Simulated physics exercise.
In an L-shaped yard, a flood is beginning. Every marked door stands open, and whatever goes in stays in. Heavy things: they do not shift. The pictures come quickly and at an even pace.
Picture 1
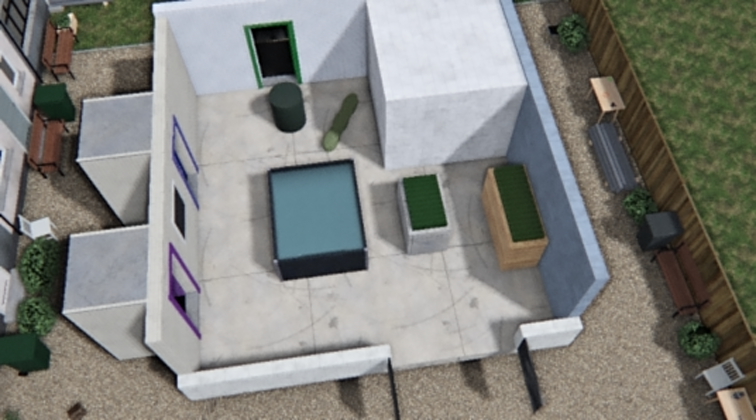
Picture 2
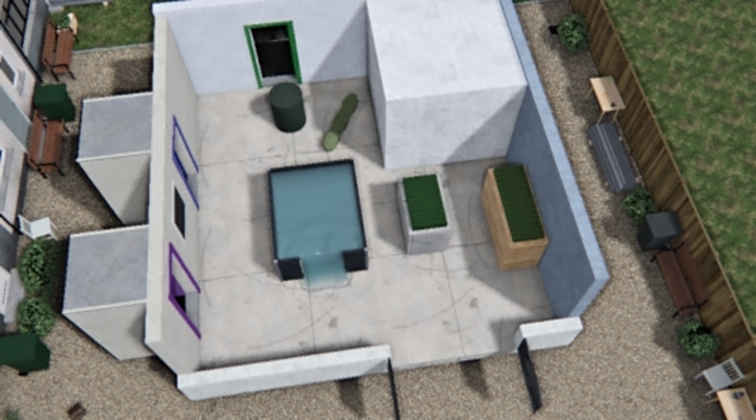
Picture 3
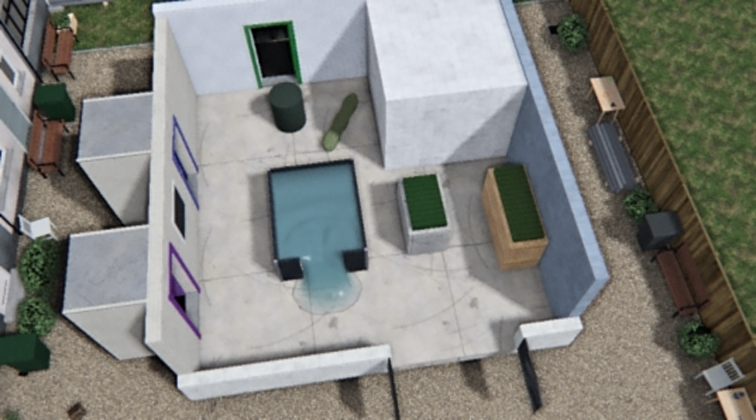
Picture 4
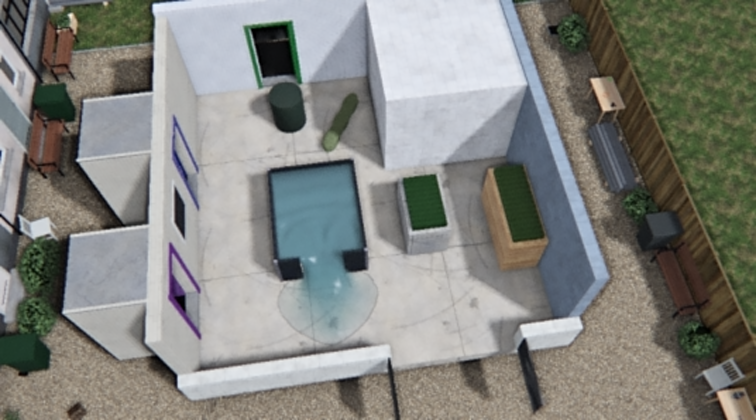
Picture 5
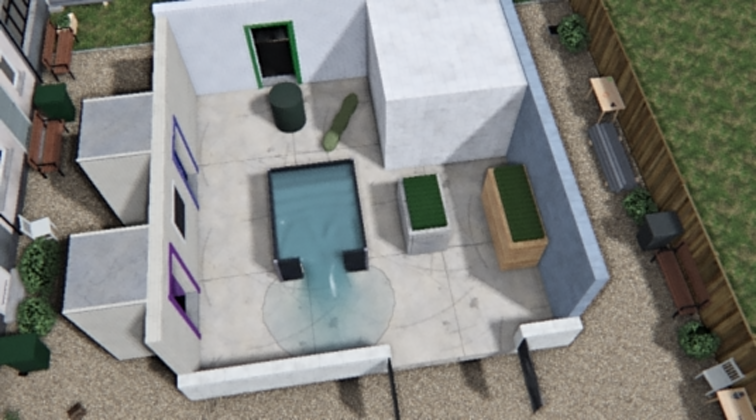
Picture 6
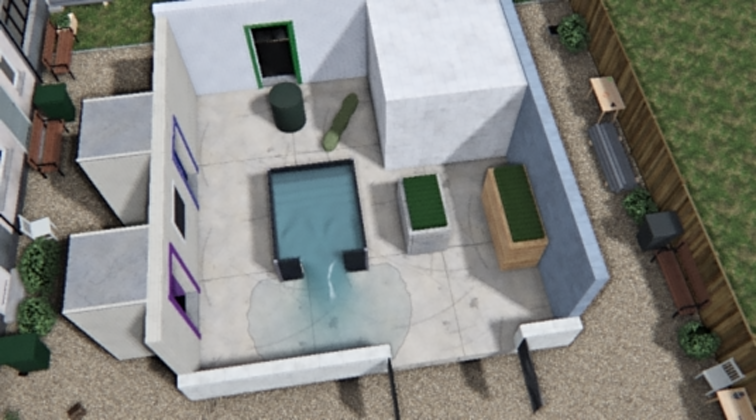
Water poured out through a gap in the near side of a dark-edged open tank in a walled yard, spreading across the pale paving in a widening fan while everything around it stayed still.
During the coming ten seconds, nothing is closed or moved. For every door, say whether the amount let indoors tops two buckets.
In order: The green door never exceeds two buckets; the blue door never exceeds two buckets; the purple door never exceeds two buckets.
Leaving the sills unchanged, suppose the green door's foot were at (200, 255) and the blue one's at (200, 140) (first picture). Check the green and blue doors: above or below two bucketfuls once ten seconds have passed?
Green: Below; blue: Above.
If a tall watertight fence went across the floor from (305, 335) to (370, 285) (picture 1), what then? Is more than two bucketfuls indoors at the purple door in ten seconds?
In that case the purple one tops the limit.
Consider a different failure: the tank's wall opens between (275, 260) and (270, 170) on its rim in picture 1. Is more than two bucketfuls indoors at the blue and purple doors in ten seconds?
I'd say the blue door gets more, but the purple door gets more.
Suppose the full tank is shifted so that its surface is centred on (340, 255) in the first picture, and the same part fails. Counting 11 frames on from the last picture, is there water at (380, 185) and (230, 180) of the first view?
Taking both places in turn, they end up unaffected and unaffected.
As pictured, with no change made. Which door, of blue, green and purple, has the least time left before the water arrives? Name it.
I say the purple one.
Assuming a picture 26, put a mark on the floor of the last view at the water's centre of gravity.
I'd say around (319, 274).
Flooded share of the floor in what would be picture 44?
It works out to about 75 in a hundred.
A moment on, water covers 20 % of the floor; the green door not reached, the blue door not reached, the purple door not reached.
Next, water covers 25 % of the floor; the green door not reached, the blue door not reached, the purple door wet at the sill, nothing in.
Then, water covers 50 % of the floor; the green door not reached, the blue door wet at the sill, nothing in, the purple door under two buckets in.
Later, water covers 75 % of the floor; the green door under two buckets in, the blue door wet at the sill, nothing in, the purple door under two buckets in.
In the end, water covers 95 % of the floor; the green door under two buckets in, the blue door wet at the sill, nothing in, the purple door under two buckets in.
